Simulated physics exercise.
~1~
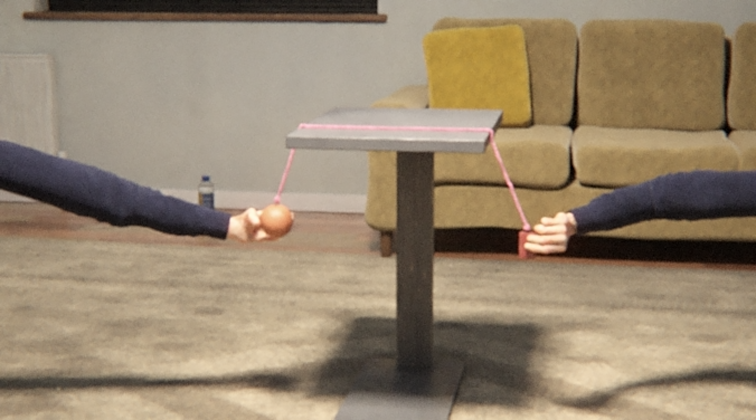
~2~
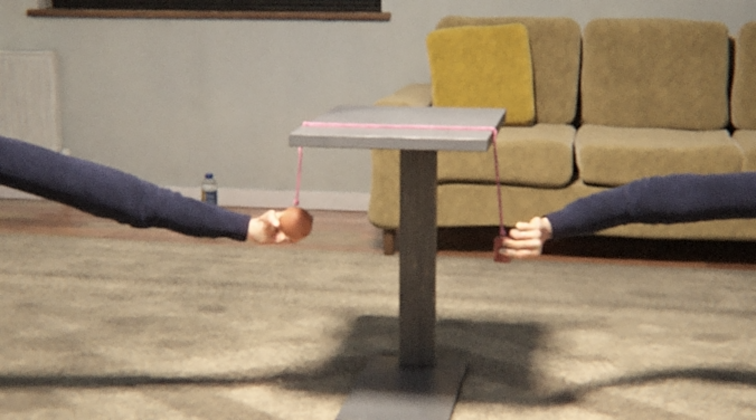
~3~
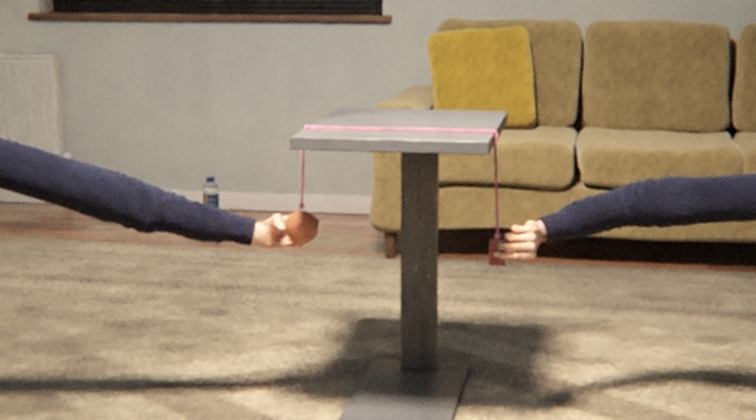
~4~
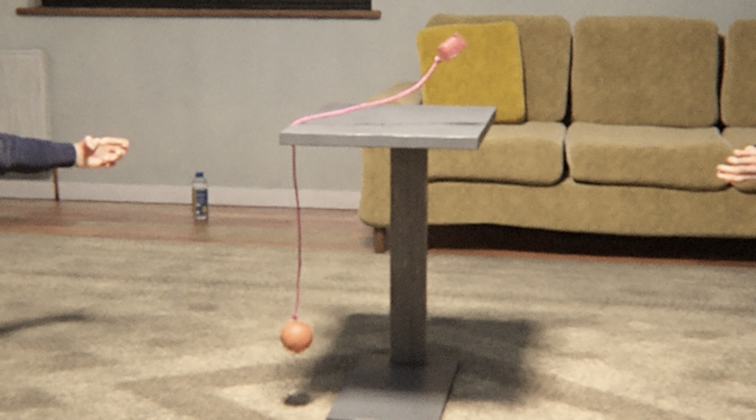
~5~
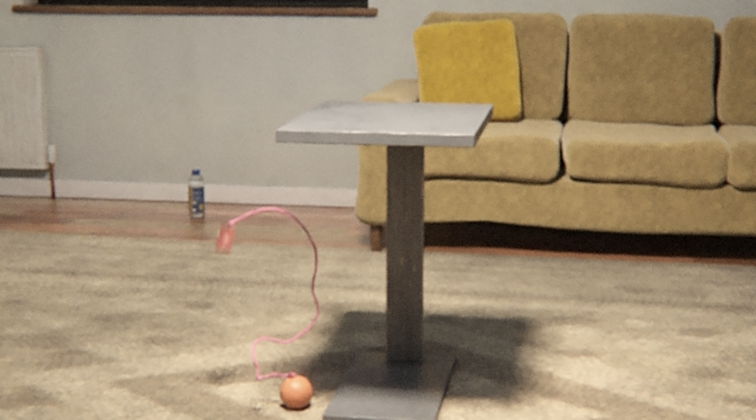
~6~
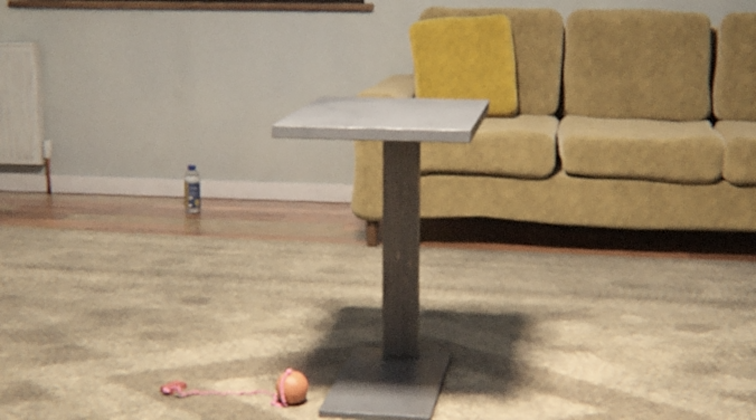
Two hands releasing an orange and a small red box tied by pink string over a table, both falling left to the floor.
